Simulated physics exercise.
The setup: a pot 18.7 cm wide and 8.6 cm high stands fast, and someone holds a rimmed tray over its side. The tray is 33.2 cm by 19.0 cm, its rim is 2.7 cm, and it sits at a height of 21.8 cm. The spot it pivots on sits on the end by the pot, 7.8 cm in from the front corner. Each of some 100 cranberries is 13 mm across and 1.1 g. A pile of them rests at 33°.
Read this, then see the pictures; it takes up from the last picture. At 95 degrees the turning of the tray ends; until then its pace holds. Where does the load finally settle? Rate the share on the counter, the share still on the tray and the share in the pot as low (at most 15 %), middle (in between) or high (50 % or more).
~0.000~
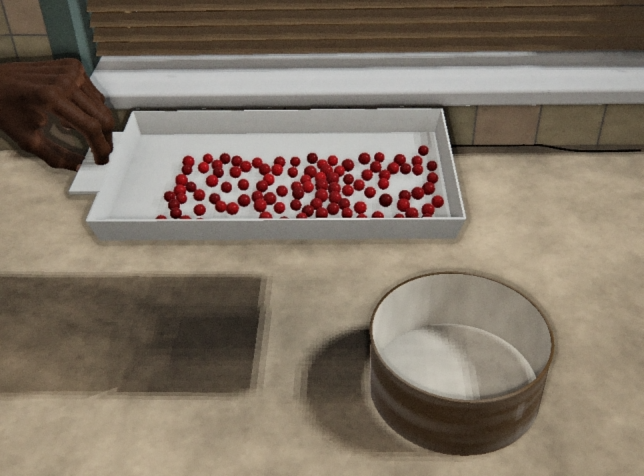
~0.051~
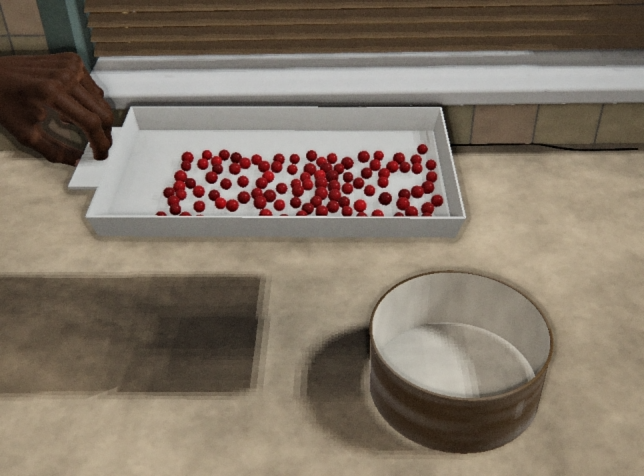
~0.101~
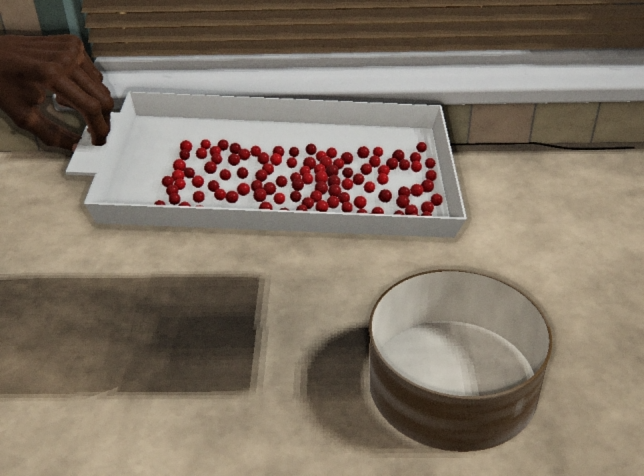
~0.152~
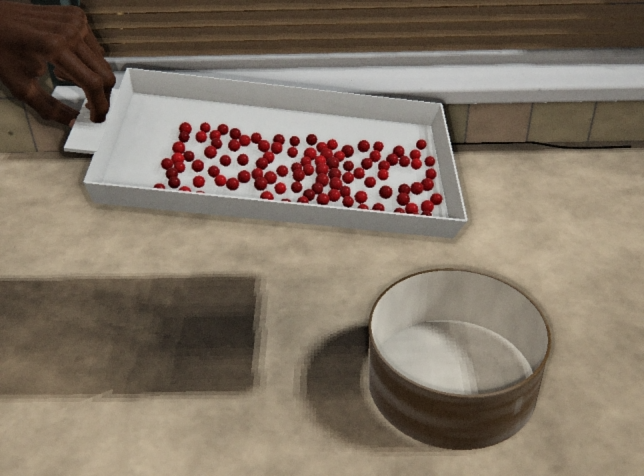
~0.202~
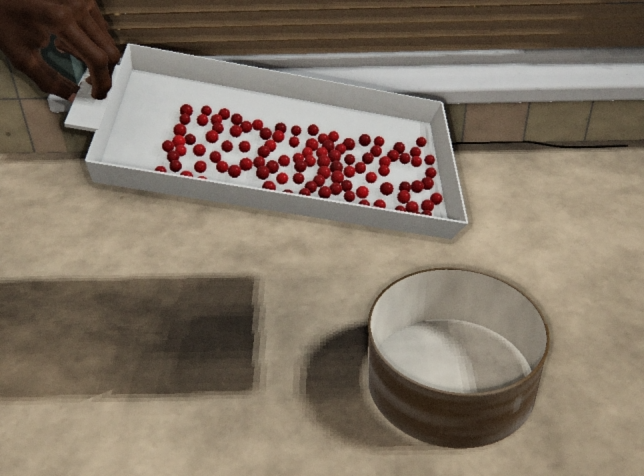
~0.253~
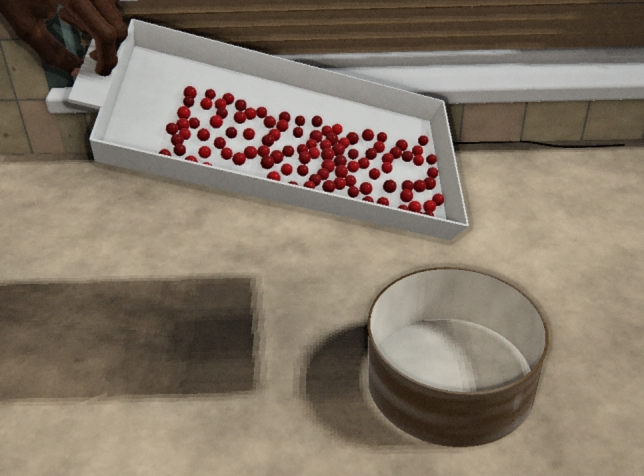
Counter - low; tray - low; pot - high.
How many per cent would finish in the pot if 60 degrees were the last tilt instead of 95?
In that case some 5 per cent.
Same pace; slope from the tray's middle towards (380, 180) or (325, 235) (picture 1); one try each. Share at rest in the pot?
Roughly 40 per cent on the first try and 60 per cent on the second.
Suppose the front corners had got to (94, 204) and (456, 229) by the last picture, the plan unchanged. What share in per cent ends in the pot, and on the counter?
Per cent by place - pot 55, counter 45.
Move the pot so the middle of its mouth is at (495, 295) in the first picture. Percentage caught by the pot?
85 %.
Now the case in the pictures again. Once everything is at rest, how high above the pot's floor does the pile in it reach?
My guess is around 2.5 centimetres.
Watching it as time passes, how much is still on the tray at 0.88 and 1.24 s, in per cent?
In order, near 95 and near 20.
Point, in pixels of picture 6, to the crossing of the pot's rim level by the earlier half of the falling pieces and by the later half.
I'd mark about (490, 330) for the first half and about (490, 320) for the second.
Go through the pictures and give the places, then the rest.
The first picture shows tray tilt 0 degrees, front corners at (94, 217) and (458, 215); middle of the pieces at (308, 187); pot at (461, 331).
The second picture shows tray tilt 1 degrees, front corners at (94, 213) and (458, 214); middle of the pieces at (308, 185).
The third picture shows tray tilt 4 degrees, front corners at (93, 199) and (459, 214), lowest corner right front; middle of the pieces at (308, 179).
The fourth picture shows tray tilt 9 degrees, front corners at (93, 179) and (460, 216), lowest corner right front; middle of the pieces at (308, 170).
The fifth picture shows tray tilt 14 degrees, front corners at (94, 158) and (461, 218), lowest corner right front; middle of the pieces at (310, 161).
The sixth picture shows tray tilt 19 degrees, front corners at (99, 137) and (462, 220), lowest corner right front; middle of the pieces at (314, 153); pot at (457, 325). The tray's pace is about 100 degrees a second.
After 0.63 s, tilt 56 degrees; the tray holds 100 %, the pot 0 %.
Then, at 0.88 s, tilt 80 degrees; the tray holds 95 %, the pot 0 %.
After 1.24 s, tilt 95 degrees; the tray holds 20 %, the pot 15 %.
In the end, at 2.1 s, counter 5 %, tray 0 %, pot 95 %.
